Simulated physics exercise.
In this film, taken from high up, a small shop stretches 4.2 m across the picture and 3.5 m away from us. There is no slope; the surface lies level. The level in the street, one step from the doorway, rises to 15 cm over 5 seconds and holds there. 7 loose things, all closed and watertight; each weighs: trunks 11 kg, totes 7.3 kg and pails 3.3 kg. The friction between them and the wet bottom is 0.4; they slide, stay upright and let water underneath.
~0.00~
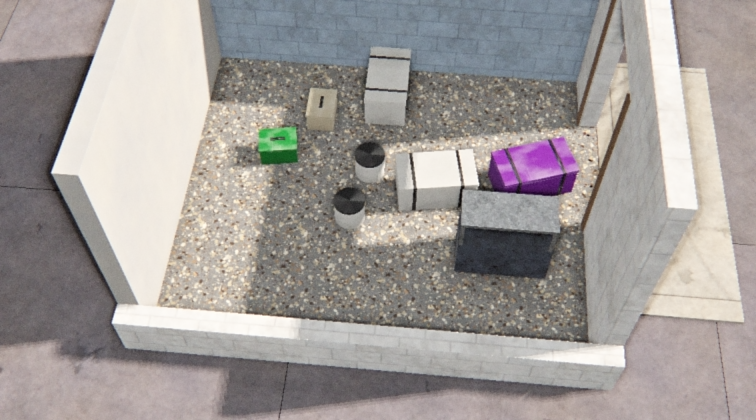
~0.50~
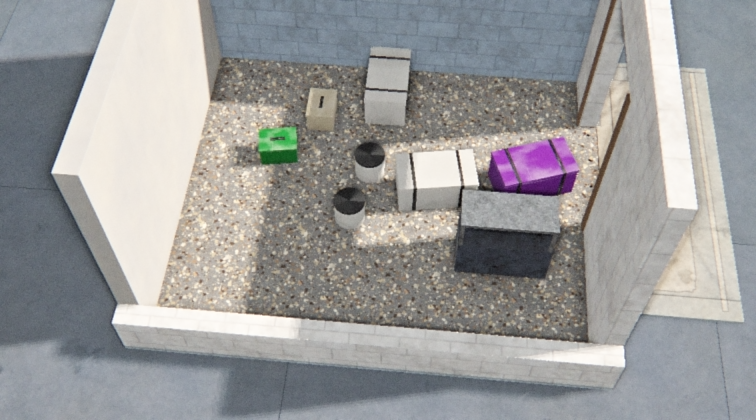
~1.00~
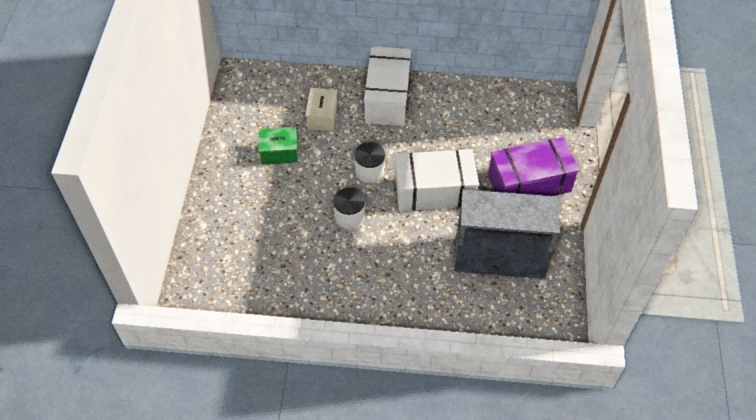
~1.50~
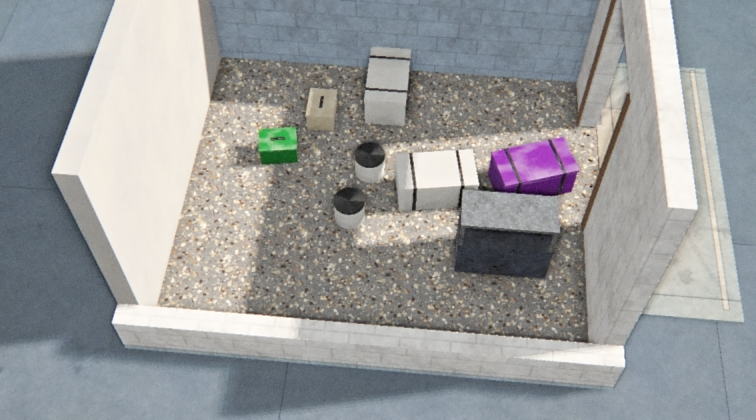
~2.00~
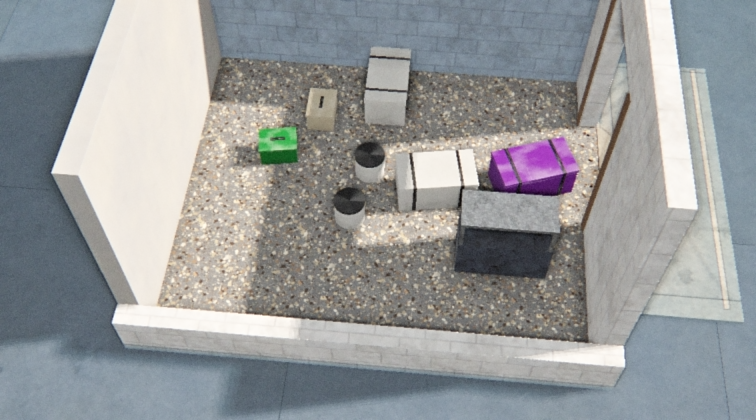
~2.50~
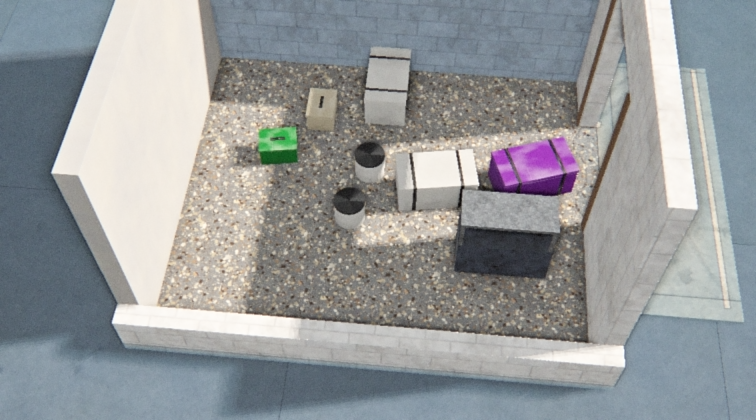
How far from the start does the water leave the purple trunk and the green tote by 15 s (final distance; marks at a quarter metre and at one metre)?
Purple trunk: A long trip; green tote: A long trip.
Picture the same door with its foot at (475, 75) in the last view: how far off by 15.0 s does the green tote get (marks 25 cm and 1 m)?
Then the green tote holds its place.
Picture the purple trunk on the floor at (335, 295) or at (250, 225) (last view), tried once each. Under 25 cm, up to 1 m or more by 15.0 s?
The first start leaves it well away, the second leaves it well away.
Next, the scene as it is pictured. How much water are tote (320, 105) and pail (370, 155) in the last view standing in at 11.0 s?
First roughly 10 cm, second roughly 10 cm.
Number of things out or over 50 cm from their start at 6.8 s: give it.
The count is 1.
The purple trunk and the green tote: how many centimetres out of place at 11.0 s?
About 250 cm and 80 cm, respectively.
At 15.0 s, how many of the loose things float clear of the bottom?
Count at that moment: 7.
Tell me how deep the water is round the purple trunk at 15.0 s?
Around 10 cm.
After 3.5 s the purple trunk is near (532, 161), 0.0 m from its start, aground; the green tote is near (278, 139), 0.0 m from its start, aground; 0 afloat.
After 6.8 s the purple trunk is near (469, 132), 0.8 m from its start, afloat; the green tote is near (278, 139), 0.0 m from its start, aground; 2 afloat.
After 11.0 s the purple trunk is near (298, 73), 2.7 m from its start, afloat; the green tote is near (222, 188), 0.8 m from its start, afloat; 7 afloat.
After 15.0 s the purple trunk is near (306, 119), 2.4 m from its start, afloat; the green tote is near (370, 310), 2.3 m from its start, afloat; 7 afloat.
